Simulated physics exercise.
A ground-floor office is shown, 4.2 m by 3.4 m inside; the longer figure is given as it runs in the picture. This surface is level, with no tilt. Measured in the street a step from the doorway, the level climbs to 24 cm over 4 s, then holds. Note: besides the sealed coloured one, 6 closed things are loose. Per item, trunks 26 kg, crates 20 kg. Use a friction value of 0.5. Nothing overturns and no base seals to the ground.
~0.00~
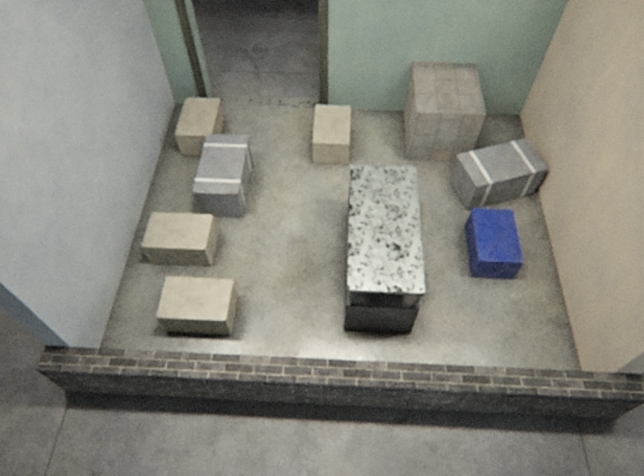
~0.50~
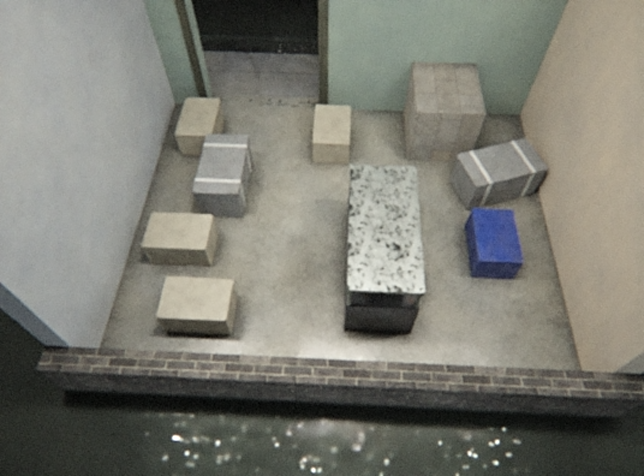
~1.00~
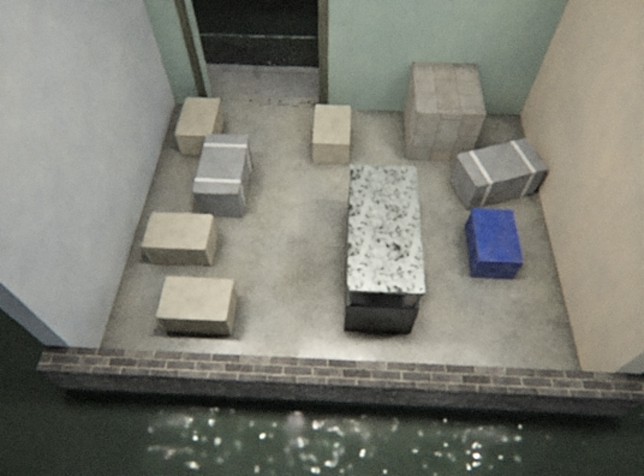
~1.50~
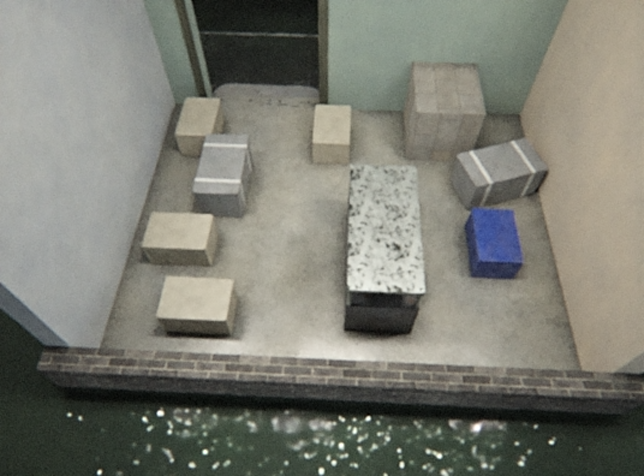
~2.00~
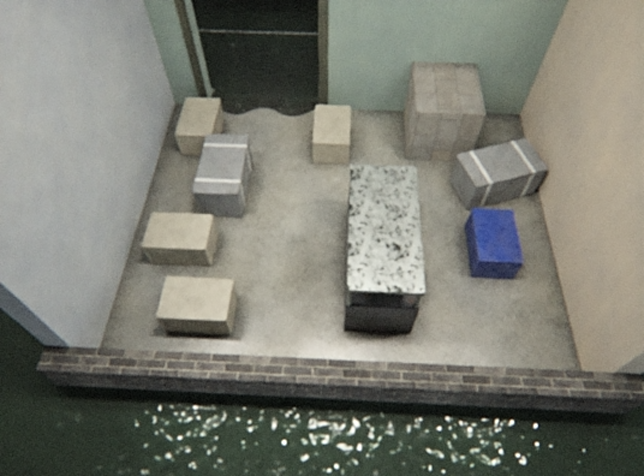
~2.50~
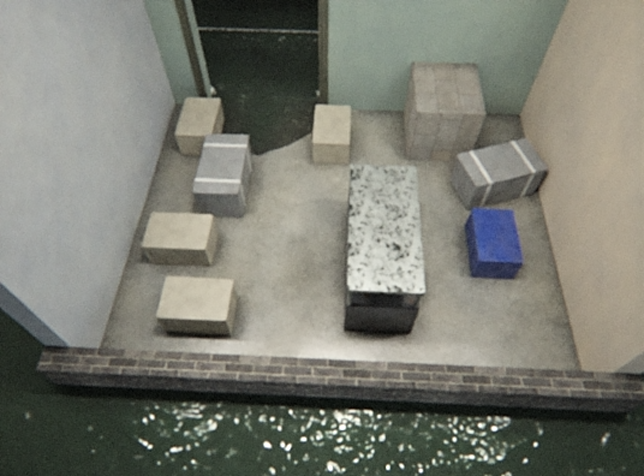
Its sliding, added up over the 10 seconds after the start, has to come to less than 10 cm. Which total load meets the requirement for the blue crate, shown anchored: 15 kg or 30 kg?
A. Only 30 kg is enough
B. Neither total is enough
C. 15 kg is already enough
Answer: A.
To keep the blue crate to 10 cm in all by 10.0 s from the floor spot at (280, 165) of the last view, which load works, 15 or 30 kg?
Short answer: No load.
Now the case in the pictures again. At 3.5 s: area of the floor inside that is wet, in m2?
Around 2.5 m2 of it.
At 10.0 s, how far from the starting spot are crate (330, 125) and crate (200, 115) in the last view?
In turn: 20 cm, 140 cm.
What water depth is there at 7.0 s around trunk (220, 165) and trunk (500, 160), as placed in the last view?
Roughly 11 and 3 cm.
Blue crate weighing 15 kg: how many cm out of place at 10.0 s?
It would be some 60 cm from its spot.
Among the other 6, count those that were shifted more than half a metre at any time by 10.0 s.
I make that 3.
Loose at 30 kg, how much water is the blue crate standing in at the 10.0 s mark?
About 8 cm.
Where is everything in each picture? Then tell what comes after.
In the first picture, the blue crate at (497, 234), on the bottom; water covers 0.0 m2; 0 of 7 have shifted.
In the second picture, the blue crate at (497, 234) rests on the ground; water covers 0.0 m2; 0 of 7 have shifted.
In the third picture, the blue crate at (497, 234) rests on the ground; water covers 0.0 m2; 0 of 7 have shifted.
In the fourth picture, the blue crate at (497, 234), on the bottom; 0.0 m2 under water; 0 of 7 have shifted.
In the fifth picture, the blue crate at (497, 234), on the bottom; water covers 0.1 m2; 0 of 7 have shifted.
In the sixth picture, the blue crate at (497, 234) rests on the ground; water covers 0.7 m2; 0 of 7 have shifted.
After 3.5 s the blue crate would be 0 cm from its start with 15 kg and 0 cm from its start with 30 kg; 0 cm of water round it then.
After 4.5 s the blue crate would be 0 cm from its start with 15 kg and 0 cm from its start with 30 kg; 0 cm of water round it then.
After 7.0 s the blue crate would be 0 cm from its start with 15 kg and 0 cm from its start with 30 kg; 2 cm of water round it then.
After 10.0 s the blue crate would be 59 cm from its start with 15 kg and 0 cm from its start with 30 kg; 8 cm of water round it then.
